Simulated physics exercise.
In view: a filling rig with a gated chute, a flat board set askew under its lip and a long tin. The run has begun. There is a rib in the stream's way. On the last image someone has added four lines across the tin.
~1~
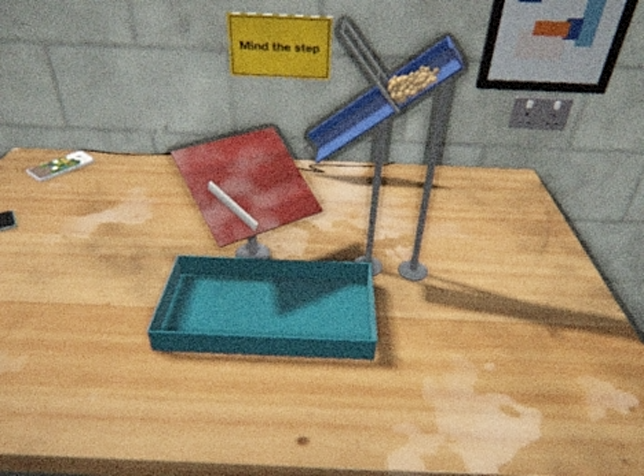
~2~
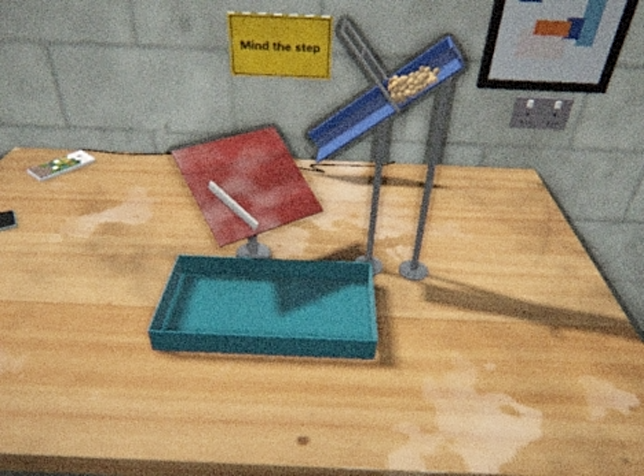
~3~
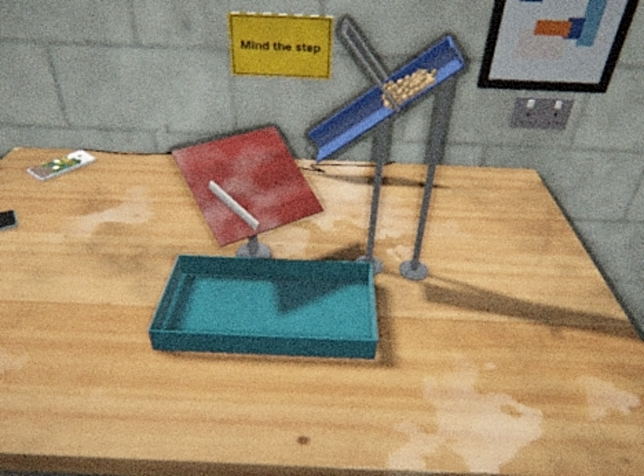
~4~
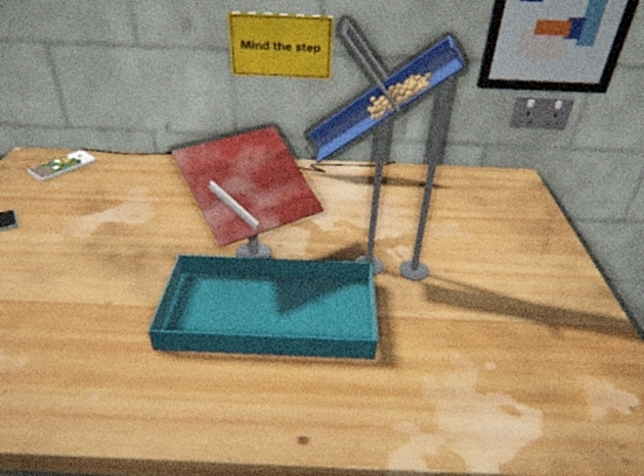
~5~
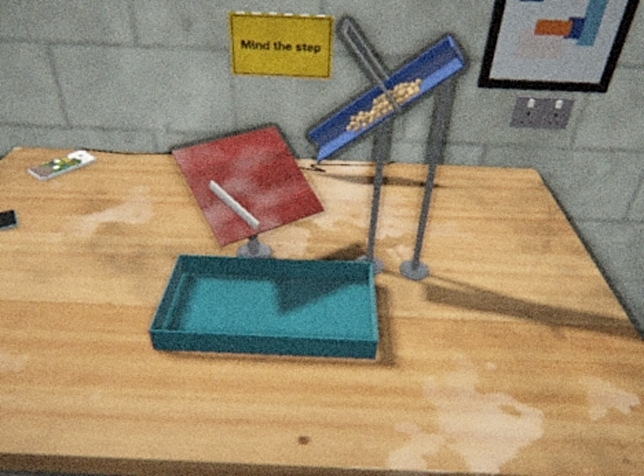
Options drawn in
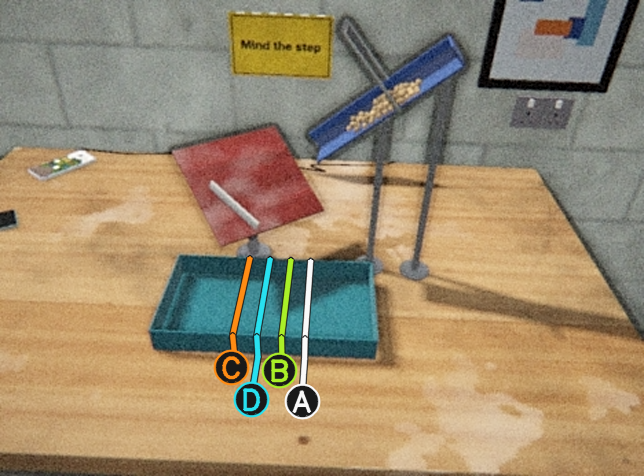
Dried chickpeas slide down a sloping blue chute, moving left and spreading into a longer stream partway along it, while the tilted red board with its pale rib and the empty teal tin below stay still.
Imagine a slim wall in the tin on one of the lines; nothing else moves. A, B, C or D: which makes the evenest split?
It is B.
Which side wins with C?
Right.
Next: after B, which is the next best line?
A.
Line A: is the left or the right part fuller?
More lands on the left.
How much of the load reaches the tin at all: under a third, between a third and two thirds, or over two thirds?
About that: Over two thirds.
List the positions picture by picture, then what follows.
The first picture shows load behind the gate at (409, 85), dried chickpeas; lip of the chute at (318, 156), sloping fairly steeply.
The second picture shows middle of the board at (249, 181), tilted fairly steeply; middle of its low edge at (275, 227); of its high edge at (225, 138).
The third picture shows front corners of the tin at (149, 330) and (377, 340), empty; front of the load at (389, 102).
The fourth picture shows middle of the load at (397, 93); its front at (371, 109), about a quarter of the way to the lip; rib from (211, 181) to (258, 224).
The fifth picture shows middle of the load at (385, 102); its front at (349, 129), about half of the way to the lip.
On the marked copy, line A crosses the front rim at (305, 337); line B crosses the front rim at (281, 336); line C crosses the front rim at (232, 334); line D crosses the front rim at (256, 335).
For line A, of what is caught, most on the left of the divider, about a quarter on the right.
For line B, of what is caught, about half on the left of the divider, about half on the right.
For line C, of what is caught, none on the left of the divider, all on the right.
For line D, of what is caught, a stray few on the left of the divider, nearly all on the right.
